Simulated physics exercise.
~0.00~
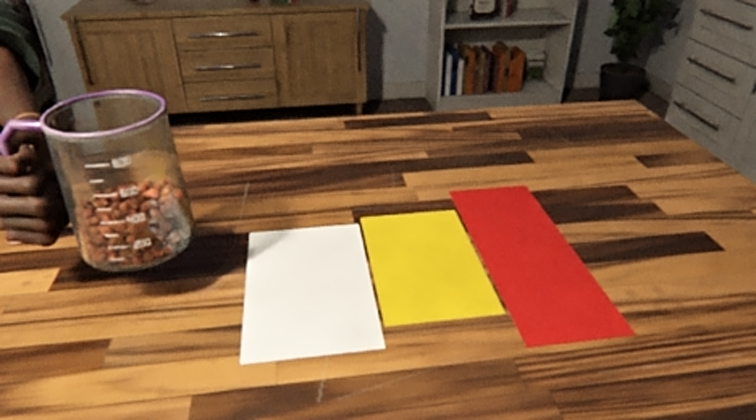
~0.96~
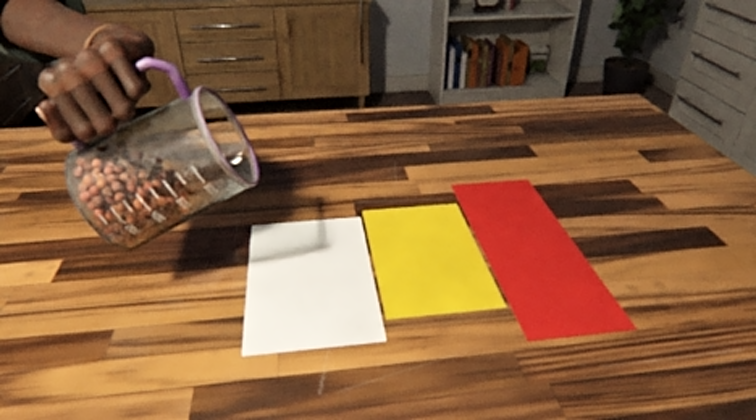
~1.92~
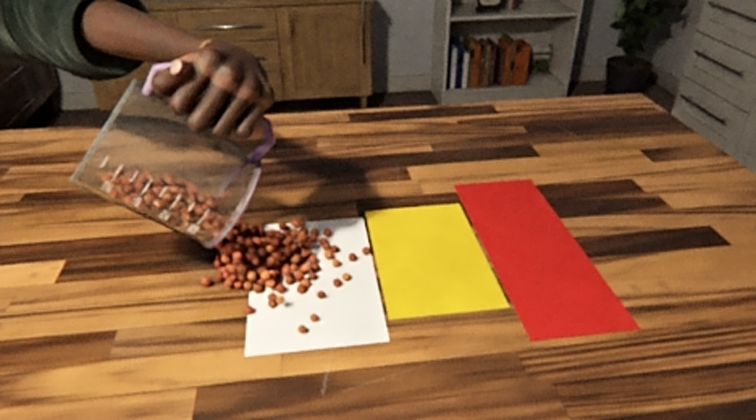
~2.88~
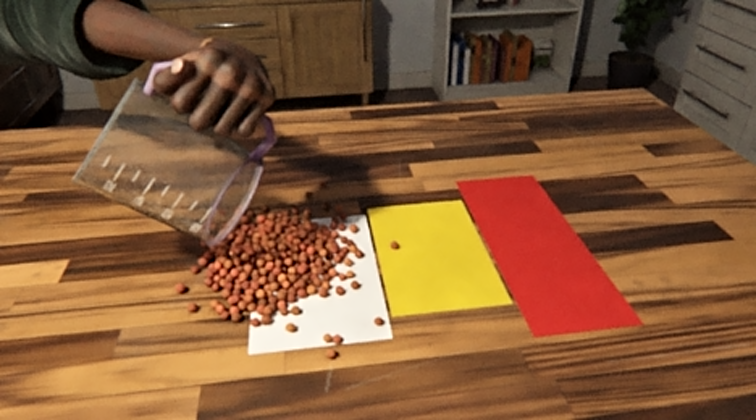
Reddish-brown pellets poured from a clear jug as a hand lifted and tipped it over the left side of a wooden table, ending in a heap mostly on the white mat, with some spilled on the wood and hardly any on the yellow.
